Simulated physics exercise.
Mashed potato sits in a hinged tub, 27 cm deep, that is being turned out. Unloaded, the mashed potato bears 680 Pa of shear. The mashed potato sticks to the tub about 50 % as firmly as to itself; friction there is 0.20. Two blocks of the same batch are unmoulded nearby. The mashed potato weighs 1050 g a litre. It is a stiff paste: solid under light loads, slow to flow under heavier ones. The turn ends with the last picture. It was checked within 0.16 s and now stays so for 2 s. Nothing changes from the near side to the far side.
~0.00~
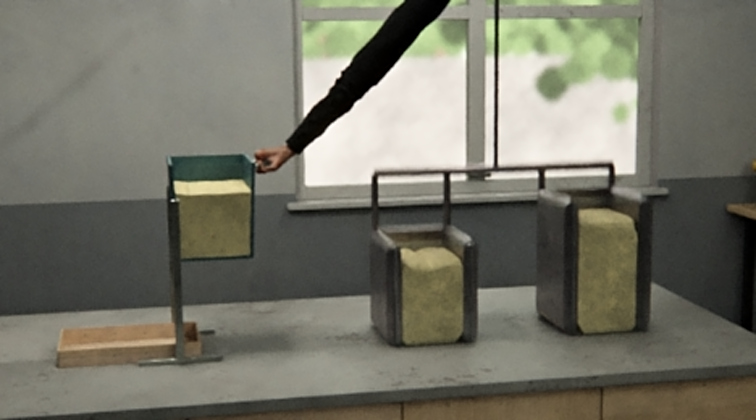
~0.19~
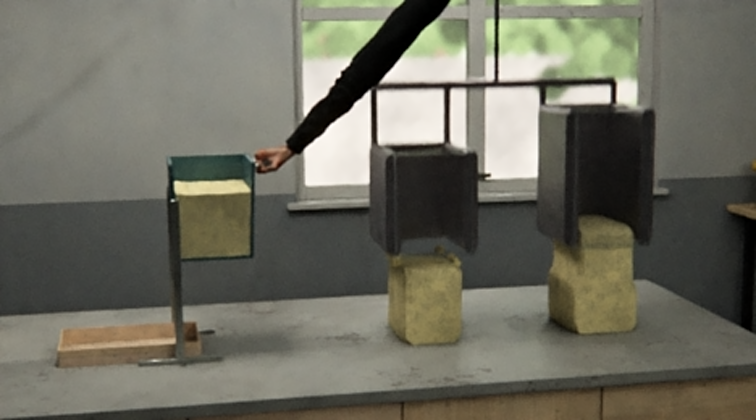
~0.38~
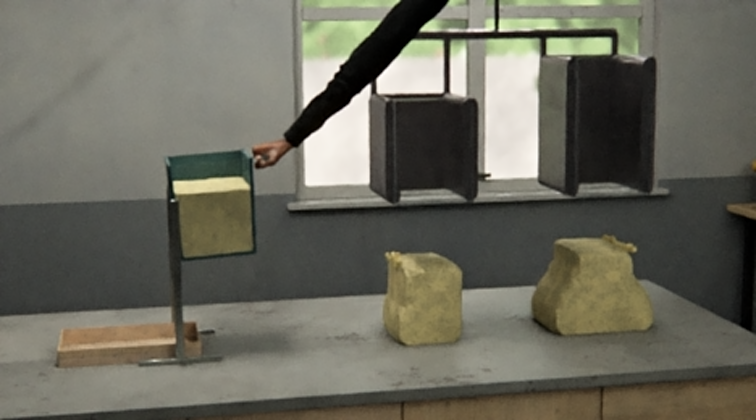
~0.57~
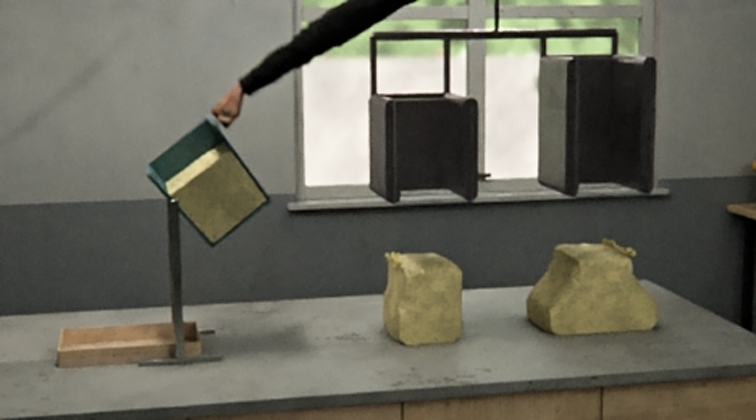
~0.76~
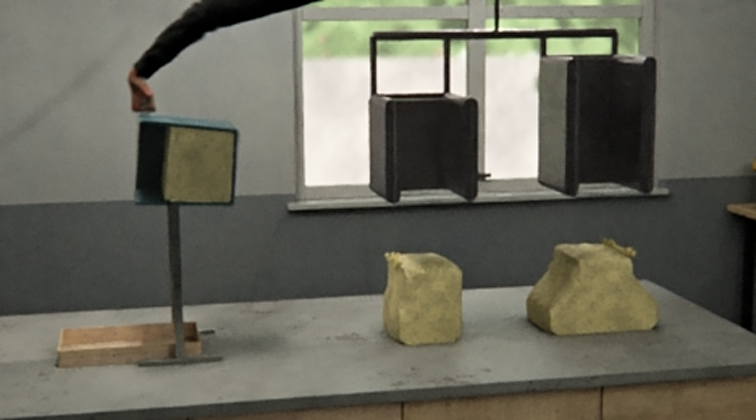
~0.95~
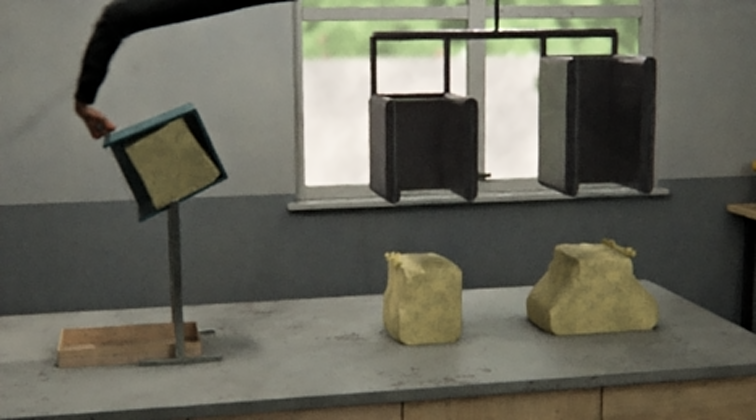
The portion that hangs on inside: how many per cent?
Close to 0 per cent.
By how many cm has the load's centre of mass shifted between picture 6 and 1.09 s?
Roughly 7 cm.
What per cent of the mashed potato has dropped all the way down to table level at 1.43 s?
Near 4 %.
By 1.09 s, the tub is at 113 degrees and holds 90 %.
By 1.26 s, the tub is at 113 degrees and holds 29 %.
By 1.43 s, the tub is at 113 degrees and holds 0 %.
By 1.60 s, the tub is at 113 degrees and holds 0 %.
By 2.95 s, at the end, the tub is at 113 degrees and holds 0 %.
